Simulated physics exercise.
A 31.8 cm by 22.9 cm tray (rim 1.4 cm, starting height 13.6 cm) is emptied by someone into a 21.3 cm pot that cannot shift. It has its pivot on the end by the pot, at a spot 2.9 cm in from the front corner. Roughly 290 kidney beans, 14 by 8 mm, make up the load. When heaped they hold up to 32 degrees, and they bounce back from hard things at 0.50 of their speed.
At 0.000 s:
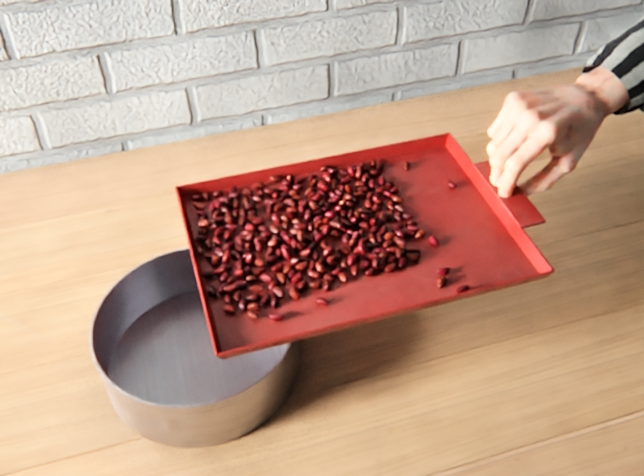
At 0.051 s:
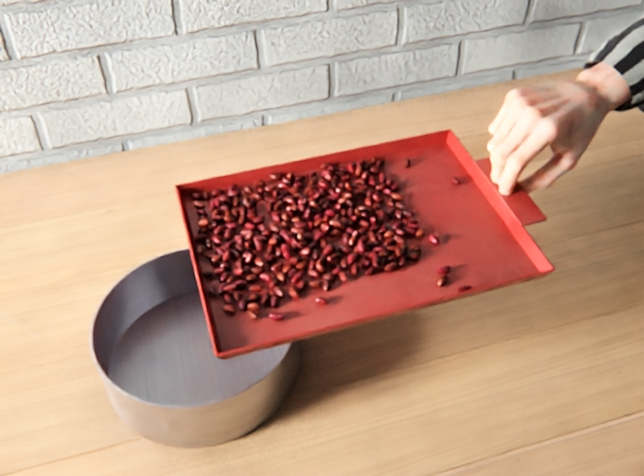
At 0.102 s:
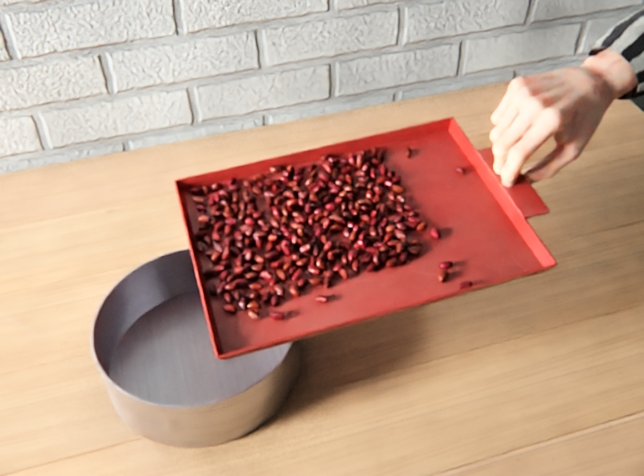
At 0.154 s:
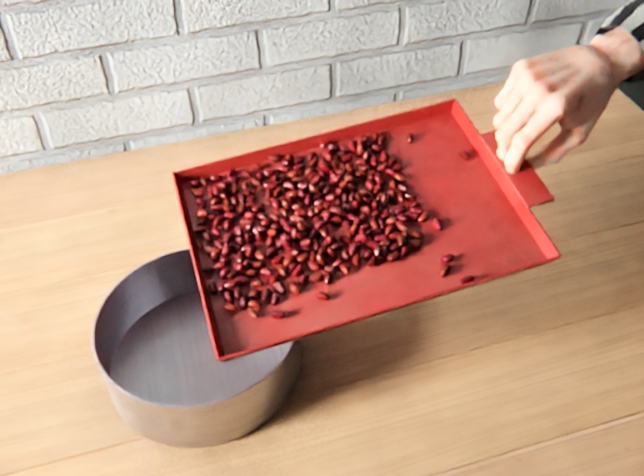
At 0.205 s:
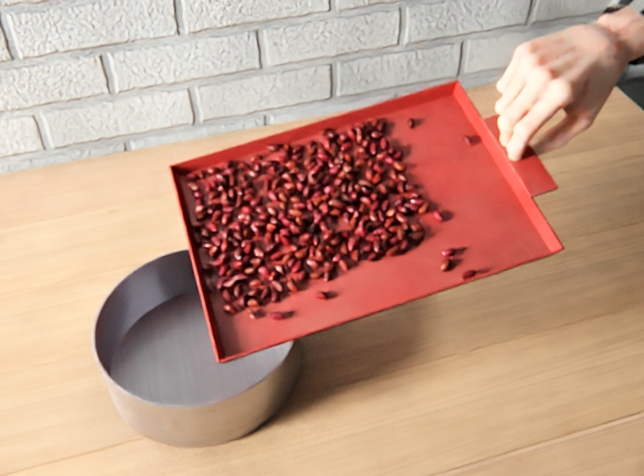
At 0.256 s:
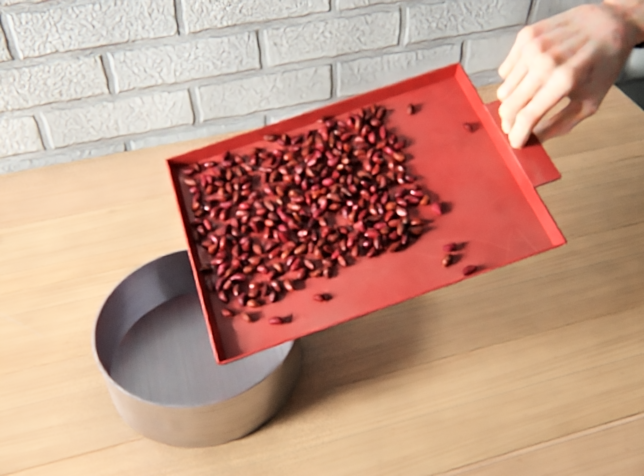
Red tray of kidney beans tilting gradually as a hand raises its right end, beans staying bunched above a round grey pot.
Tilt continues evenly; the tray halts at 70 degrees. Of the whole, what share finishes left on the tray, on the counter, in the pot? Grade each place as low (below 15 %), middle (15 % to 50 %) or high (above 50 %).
Tray - low; counter - high; pot - low.
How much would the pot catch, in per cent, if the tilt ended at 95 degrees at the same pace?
I'd say close to 5 percent.
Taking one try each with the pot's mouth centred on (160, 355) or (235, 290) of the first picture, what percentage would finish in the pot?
Estimates: 40 in a hundred and 0 in a hundred.
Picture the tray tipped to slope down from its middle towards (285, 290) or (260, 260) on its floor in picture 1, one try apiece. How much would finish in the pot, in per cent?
I'd put it at roughly 40 per cent for the first tilt and roughly 75 per cent for the second.
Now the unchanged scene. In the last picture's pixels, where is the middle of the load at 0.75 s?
Estimated centre of load: Around (242, 341).
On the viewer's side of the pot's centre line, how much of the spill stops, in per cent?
100 %.
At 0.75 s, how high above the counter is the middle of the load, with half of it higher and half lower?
I'd put it near 16 cm.
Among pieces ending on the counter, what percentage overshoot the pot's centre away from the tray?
About 70 percent of the spill.
After 0.55 s, tilt 43 degrees; the tray holds 100 %, the pot 0 %.
Then, at 0.75 s, tilt 61 degrees; the tray holds 75 %, the pot 0 %.
After 1.07 s, tilt 70 degrees; the tray holds 10 %, the pot 5 %.
At rest (2.6 s), tray 0 %, counter 95 %, pot 5 %.
